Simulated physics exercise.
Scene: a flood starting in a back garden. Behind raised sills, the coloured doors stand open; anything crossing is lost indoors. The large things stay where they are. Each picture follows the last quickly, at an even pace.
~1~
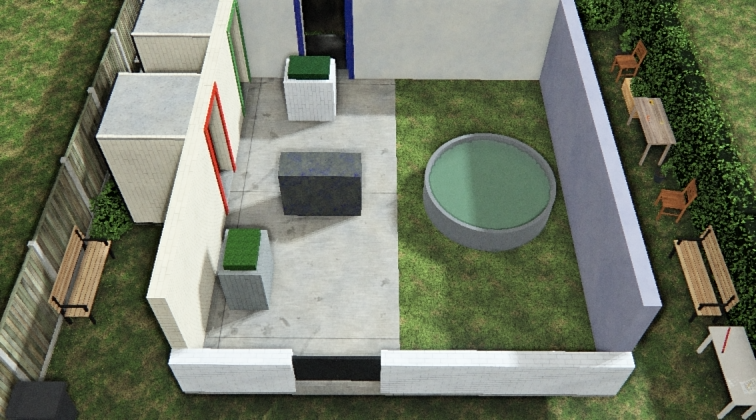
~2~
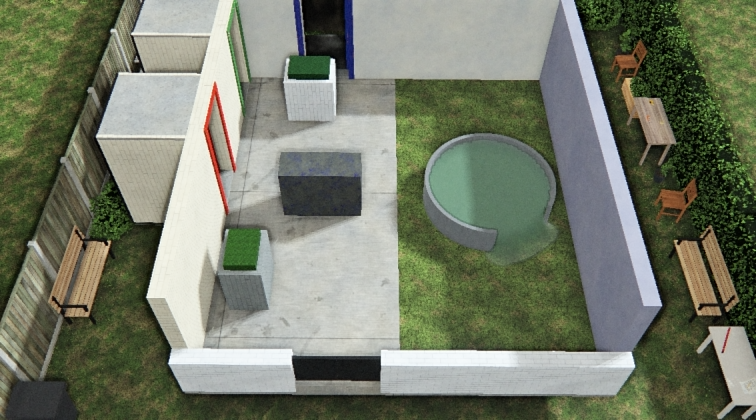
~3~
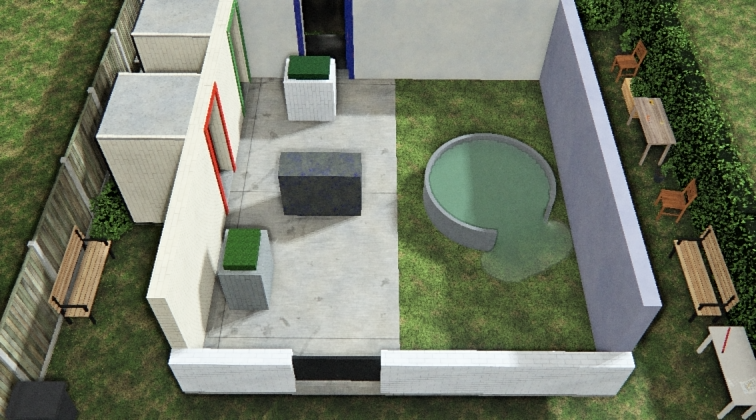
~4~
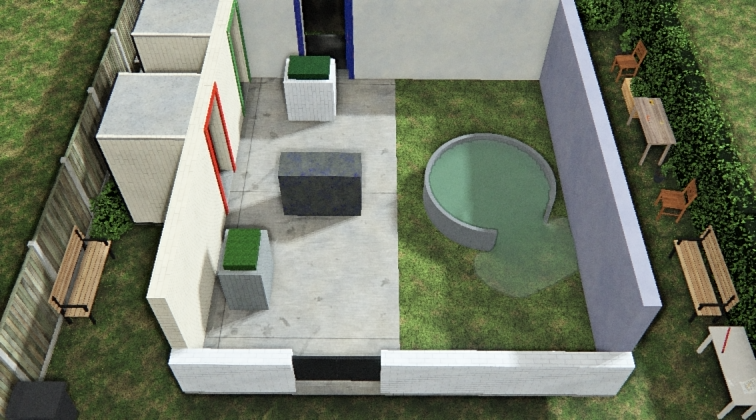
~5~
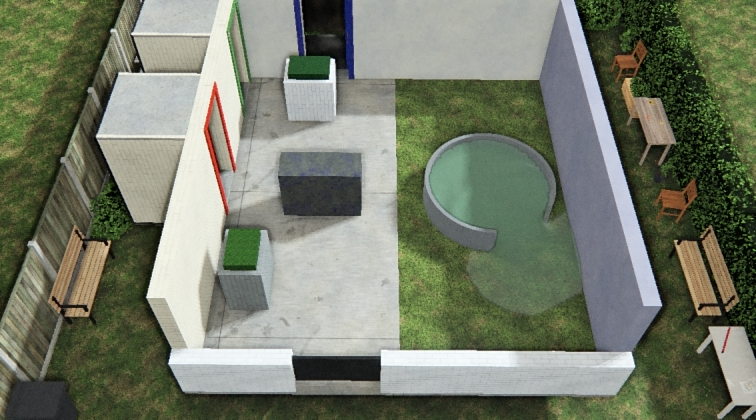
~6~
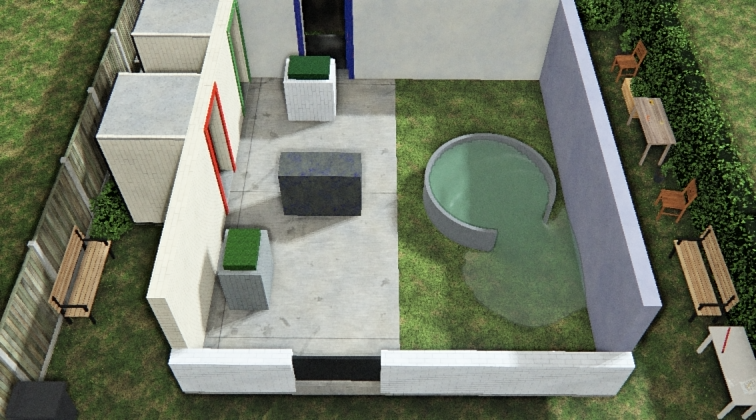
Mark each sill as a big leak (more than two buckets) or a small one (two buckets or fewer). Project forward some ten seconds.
Green door: Small; blue door: Small; red door: Small.
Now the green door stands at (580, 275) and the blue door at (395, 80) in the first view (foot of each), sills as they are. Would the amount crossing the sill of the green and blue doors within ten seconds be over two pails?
After the change, the green door overshoots, while the blue door falls short.
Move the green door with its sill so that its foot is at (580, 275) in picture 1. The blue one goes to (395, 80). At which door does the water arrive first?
I'd go with the green-painted one.
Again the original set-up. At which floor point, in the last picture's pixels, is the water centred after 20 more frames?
That comes out near (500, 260).
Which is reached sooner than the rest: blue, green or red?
I say the red one.
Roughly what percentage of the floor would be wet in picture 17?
Around 15 percent.
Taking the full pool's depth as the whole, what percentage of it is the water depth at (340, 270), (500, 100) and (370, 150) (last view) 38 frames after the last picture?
Depths of roughly 8, 2 and 0 per cent.
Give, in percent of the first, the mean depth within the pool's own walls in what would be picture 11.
Around 72 percent.
A moment on, water covers 15 % of the floor; the green door not reached, the blue door not reached, the red door not reached.
Next, water covers 15 % of the floor; the green door not reached, the blue door not reached, the red door not reached.
Then, water covers 25 % of the floor; the green door not reached, the blue door not reached, the red door not reached.
Later, water covers 60 % of the floor; the green door not reached, the blue door not reached, the red door not reached.
In the end, water covers 80 % of the floor; the green door wet at the sill, nothing in, the blue door not reached, the red door wet at the sill, nothing in.
